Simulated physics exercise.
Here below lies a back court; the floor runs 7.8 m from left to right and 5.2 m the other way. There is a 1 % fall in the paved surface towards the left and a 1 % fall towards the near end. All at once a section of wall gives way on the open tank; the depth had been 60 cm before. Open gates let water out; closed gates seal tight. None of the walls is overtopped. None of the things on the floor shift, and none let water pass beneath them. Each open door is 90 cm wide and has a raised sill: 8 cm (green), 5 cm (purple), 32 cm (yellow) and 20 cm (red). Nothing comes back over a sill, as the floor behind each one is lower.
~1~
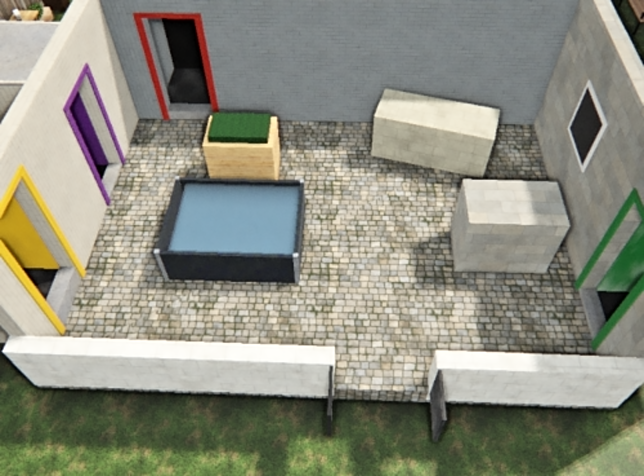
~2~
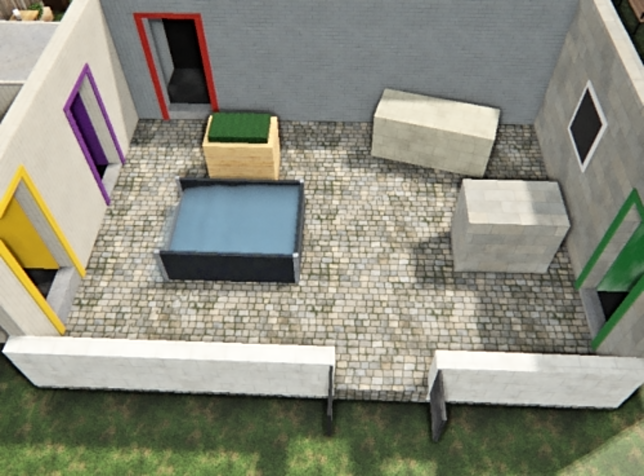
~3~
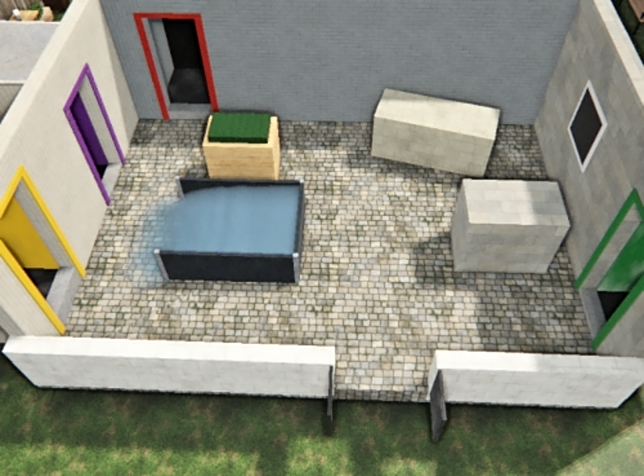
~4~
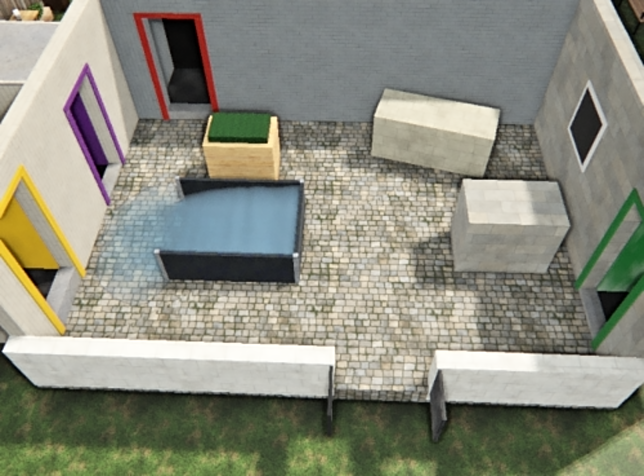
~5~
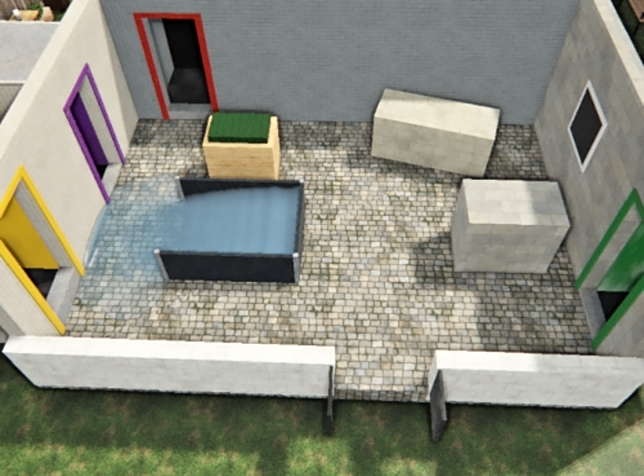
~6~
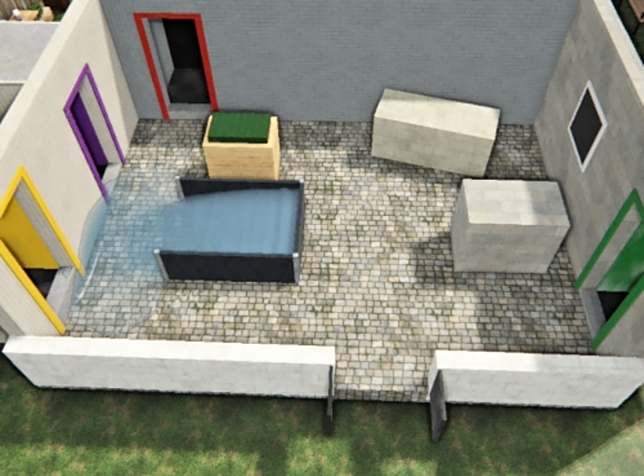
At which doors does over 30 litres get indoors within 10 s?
As I see it, green door: Limit unbroken. Purple door: Limit broken. Yellow door: Limit unbroken. Red door: Limit unbroken.
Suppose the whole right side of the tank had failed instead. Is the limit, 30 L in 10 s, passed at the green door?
Well, at green it would be too much.
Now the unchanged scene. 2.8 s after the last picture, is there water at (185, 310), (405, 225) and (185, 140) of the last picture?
Listed in turn: Swamped / spared so far / swamped.
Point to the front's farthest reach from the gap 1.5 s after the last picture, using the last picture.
About pixel (139, 119).
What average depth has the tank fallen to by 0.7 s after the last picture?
Depth, averaged: Around 30 centimetres.
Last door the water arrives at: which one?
The final one is the green door.
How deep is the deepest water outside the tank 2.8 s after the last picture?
It gets to some 25 cm.
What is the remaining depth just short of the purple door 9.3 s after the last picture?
Around 5.5 cm there.
Then, 0.7 s after the last picture water covers 15 % of the floor and is deepest (42 cm) near (106, 242); green door not reached, purple door 19 cm at the sill, 28 L in, yellow door 25 cm at the sill, 0 L in, red door not reached.
Then, 1.5 s after the last picture water covers 25 % of the floor and is deepest (42 cm) near (57, 351); green door not reached, purple door 17 cm at the sill, 85 L in, yellow door 23 cm at the sill, 0 L in, red door 8 cm at the sill, 0 L in.
Then, 2.8 s after the last picture water covers 45 % of the floor and is deepest (25 cm) near (53, 362); green door not reached, purple door 11 cm at the sill, 138 L in, yellow door 17 cm at the sill, 0 L in, red door 15 cm at the sill, 0 L in.
Then, 5.3 s after the last picture water covers 75 % of the floor and is deepest (12 cm) near (53, 362); green door 11 cm at the sill, 0 L in, purple door 7 cm at the sill, 160 L in, yellow door 10 cm at the sill, 0 L in, red door 7 cm at the sill, 0 L in.
Then, 9.3 s after the last picture water covers 90 % of the floor and is deepest (10 cm) near (431, 351); green door 6 cm at the sill, 5 L in, purple door 5 cm at the sill, 171 L in, yellow door 7 cm at the sill, 0 L in, red door 4 cm at the sill, 0 L in.
